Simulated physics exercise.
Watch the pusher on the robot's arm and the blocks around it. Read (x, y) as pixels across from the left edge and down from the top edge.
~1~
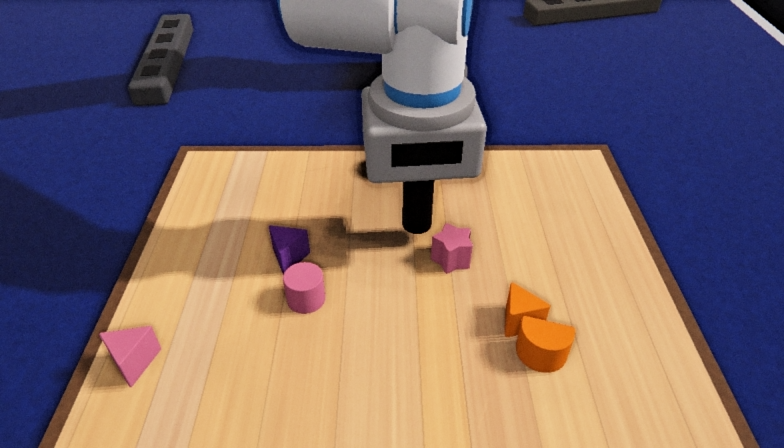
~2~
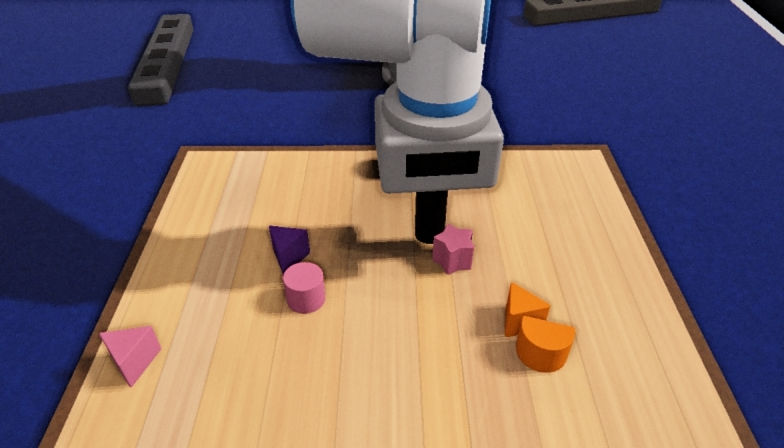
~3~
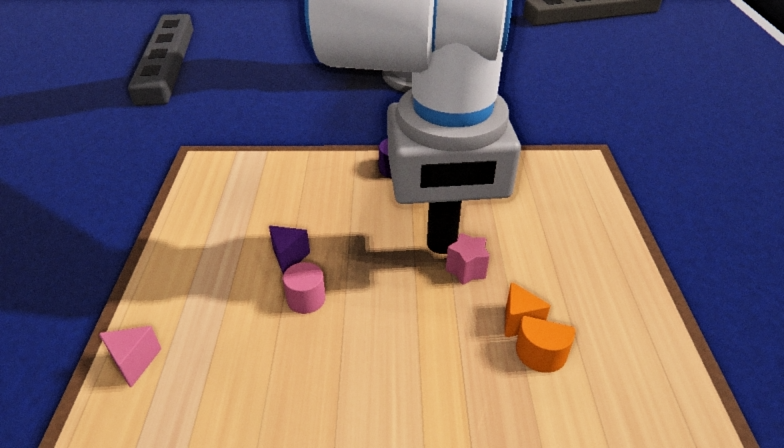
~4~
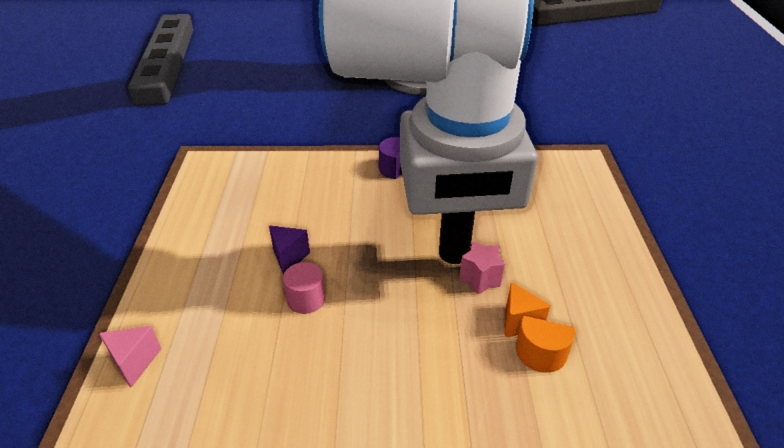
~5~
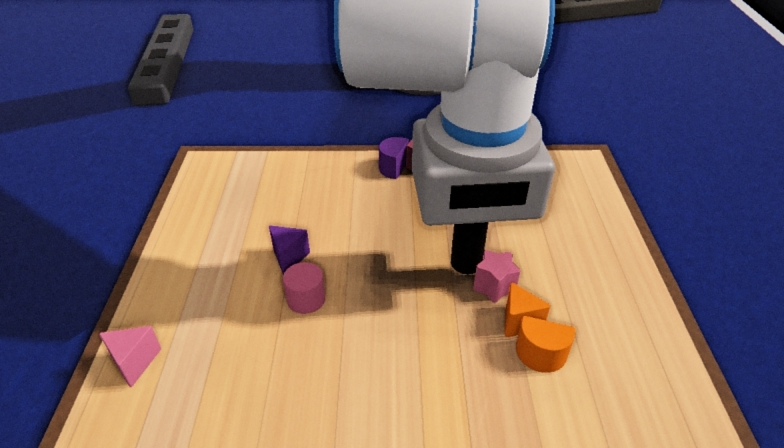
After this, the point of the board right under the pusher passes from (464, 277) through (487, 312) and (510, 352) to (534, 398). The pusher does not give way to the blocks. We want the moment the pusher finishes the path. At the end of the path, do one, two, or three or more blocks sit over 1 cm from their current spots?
I reckon the push displaces three or more of the blocks by more than 1 cm.
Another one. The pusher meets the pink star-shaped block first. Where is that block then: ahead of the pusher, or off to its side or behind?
No longer ahead of the pusher.
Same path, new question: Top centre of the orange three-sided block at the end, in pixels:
It should be at about (546, 308).
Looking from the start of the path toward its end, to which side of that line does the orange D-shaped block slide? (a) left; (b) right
My answer is option a.
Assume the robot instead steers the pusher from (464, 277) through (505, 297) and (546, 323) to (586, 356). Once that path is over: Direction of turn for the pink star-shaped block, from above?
That block twists counter-clockwise.
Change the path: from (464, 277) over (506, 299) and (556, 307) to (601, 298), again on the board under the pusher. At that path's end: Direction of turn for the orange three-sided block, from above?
The block turns clockwise.
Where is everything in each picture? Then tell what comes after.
Tip of the pusher at (417, 225), middles of tops, pink star-shaped block at (454, 236), orange three-sided block at (524, 300), orange D-shaped block at (548, 333), in the first picture.
Pusher at (429, 234), pink star-shaped block at (456, 237), in the second picture.
Pusher at (442, 244), pink star-shaped block at (470, 246), in the third picture.
Pusher at (454, 254), pink star-shaped block at (484, 255), in the fourth picture.
Pusher at (466, 263), pink star-shaped block at (498, 263), orange three-sided block at (524, 300), orange D-shaped block at (548, 333), in the fifth picture.
What follows on the original path. One third of the way, pusher at (490, 300); pink star-shaped block at (517, 274), turned 50° anticlockwise; orange three-sided block at (535, 303), turned 45° clockwise.
Two thirds of the way, pusher at (514, 340); pink star-shaped block at (517, 274), turned 55° anticlockwise; orange three-sided block at (546, 308); orange D-shaped block at (564, 346), turned 20° anticlockwise.
At the end, pusher at (538, 385); pink star-shaped block at (517, 274), turned 55° anticlockwise; orange three-sided block at (546, 308); orange D-shaped block at (583, 362), turned 80° anticlockwise.
